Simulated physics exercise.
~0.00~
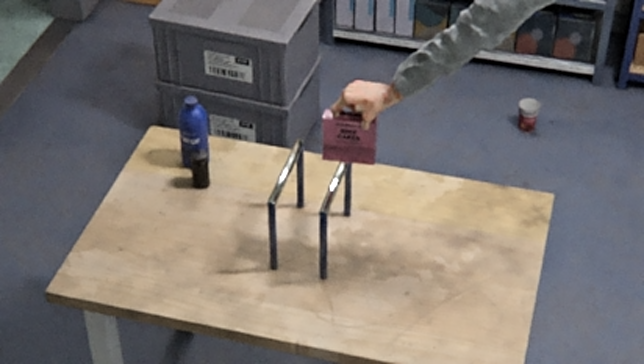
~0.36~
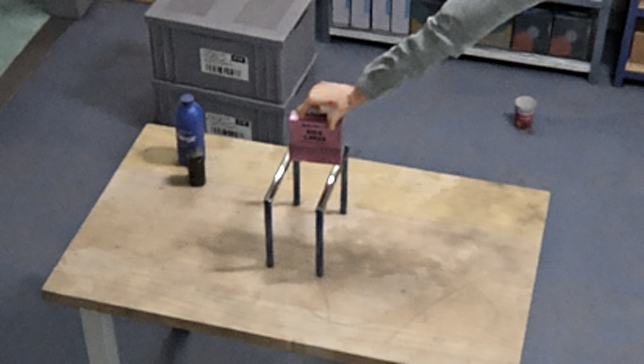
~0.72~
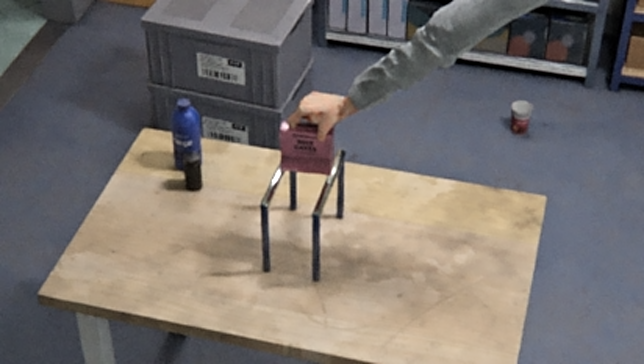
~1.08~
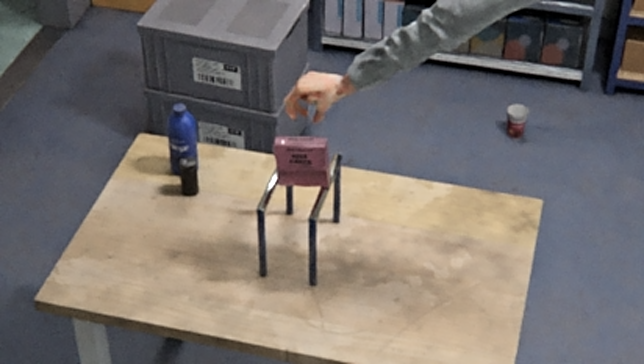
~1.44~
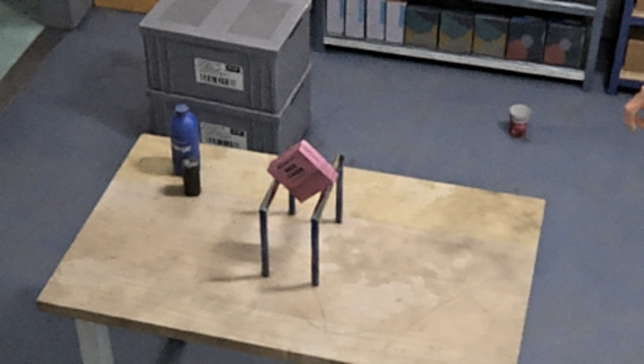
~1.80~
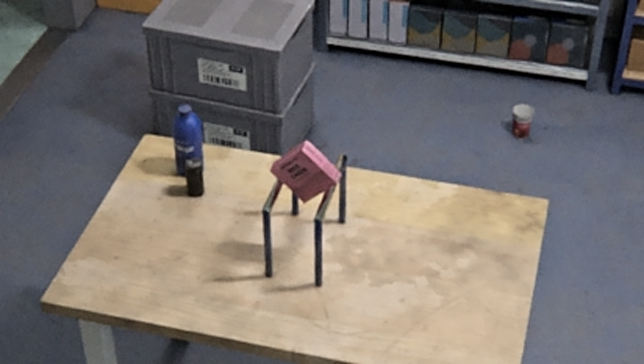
A pink packet hangs from a hand above a light wooden table, seen from above at an angle by a slightly swaying camera. Two dark metal supports stand a little apart near the middle, with a blue bottle and a black shaker to their left, and grey crates and shelves behind. The hand carries the packet left and lowers it upright onto the supports. The fingers let go and the arm draws back to the right. The packet tips over and sinks slightly between the rails, then stays lodged on top, leaning, while the bottle and shaker remain in place.
